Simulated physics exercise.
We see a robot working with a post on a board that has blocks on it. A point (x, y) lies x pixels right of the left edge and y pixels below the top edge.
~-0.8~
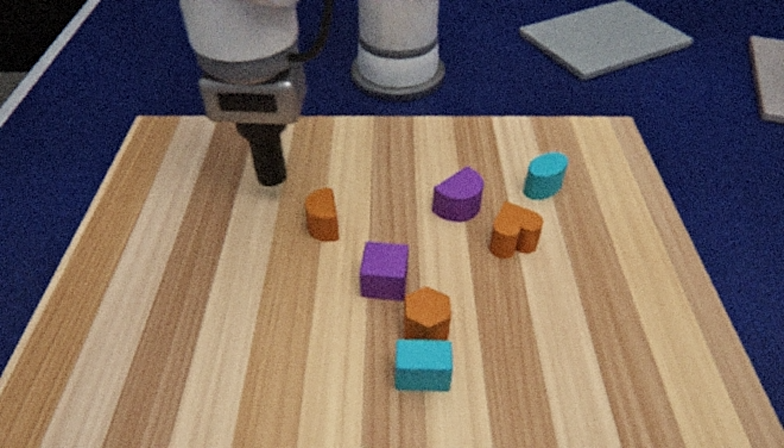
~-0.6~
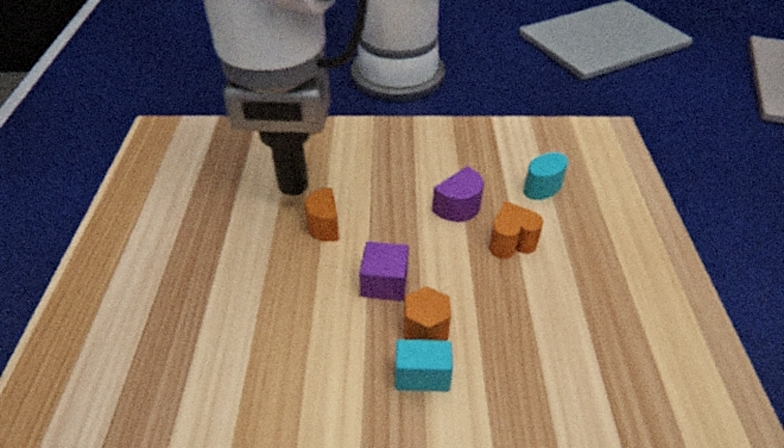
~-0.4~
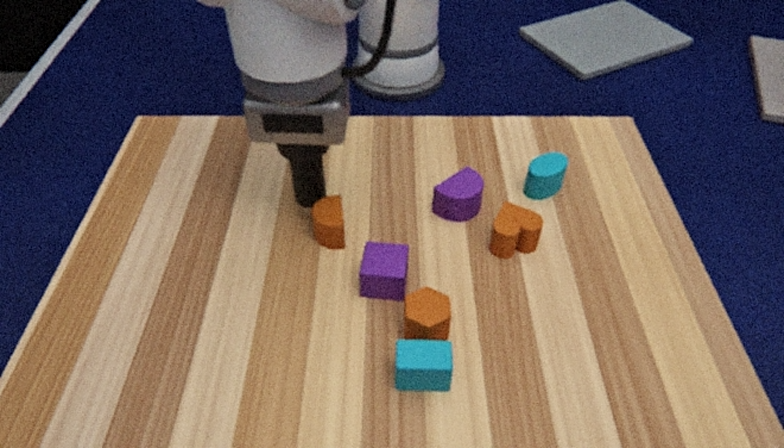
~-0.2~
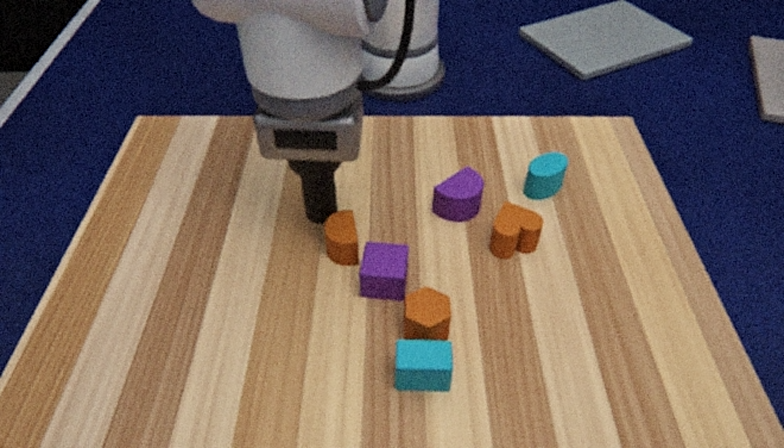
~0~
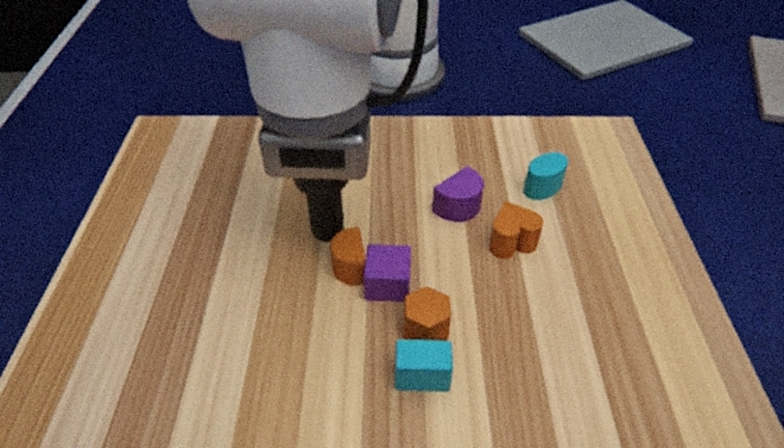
A robot arm with a dark post moves right and toward the viewer over a striped wooden board on a blue surface, seen from above at an angle by a still camera. Purple, turquoise and orange blocks sit across the board's middle and right. The post pushes the orange D-shaped block down and right against the purple four-sided block, which shifts slightly right.
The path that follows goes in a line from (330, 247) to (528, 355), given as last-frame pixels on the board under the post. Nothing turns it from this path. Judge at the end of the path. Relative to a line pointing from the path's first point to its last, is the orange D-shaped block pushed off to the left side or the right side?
Seen from start to end, it moves right.
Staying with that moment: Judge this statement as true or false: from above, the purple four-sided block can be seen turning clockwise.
False - the claim does not hold.
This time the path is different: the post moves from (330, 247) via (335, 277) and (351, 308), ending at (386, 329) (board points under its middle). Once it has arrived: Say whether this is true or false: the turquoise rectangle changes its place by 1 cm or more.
The statement is correct.
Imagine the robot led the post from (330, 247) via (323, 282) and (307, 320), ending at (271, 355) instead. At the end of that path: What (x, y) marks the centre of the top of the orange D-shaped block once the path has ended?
It is going to be at (353, 291).
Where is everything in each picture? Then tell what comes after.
In the first frame, post tip (272, 178); block tops, orange D-shaped block (322, 202); purple four-sided block (385, 258); turquoise rectangle (424, 354); orange hexagonal block (428, 305).
In the second frame, post (294, 187); blocks unchanged.
In the third frame, post (311, 198); orange D-shaped block (329, 210).
In the fourth frame, post (322, 214); orange D-shaped block (342, 226).
In the fifth frame, post (328, 231); orange D-shaped block (349, 244); purple four-sided block (388, 260); turquoise rectangle (424, 354); orange hexagonal block (428, 305).
On the path given first. One third of the way, post (389, 265); orange D-shaped block (408, 283), turned 20° clockwise; purple four-sided block (448, 280); orange hexagonal block (443, 318), turned 45° clockwise.
Two thirds of the way, post (457, 301); orange D-shaped block (456, 325), turned 80° clockwise; purple four-sided block (509, 305), turned 25° anticlockwise; turquoise rectangle (429, 368), turned 45° clockwise; orange hexagonal block (477, 357), turned 70° clockwise.
At the end, post (533, 340); orange D-shaped block (511, 358), turned 140° clockwise; purple four-sided block (585, 324), turned 70° anticlockwise; turquoise rectangle (431, 370), turned 60° clockwise; orange hexagonal block (491, 391), turned 125° clockwise.
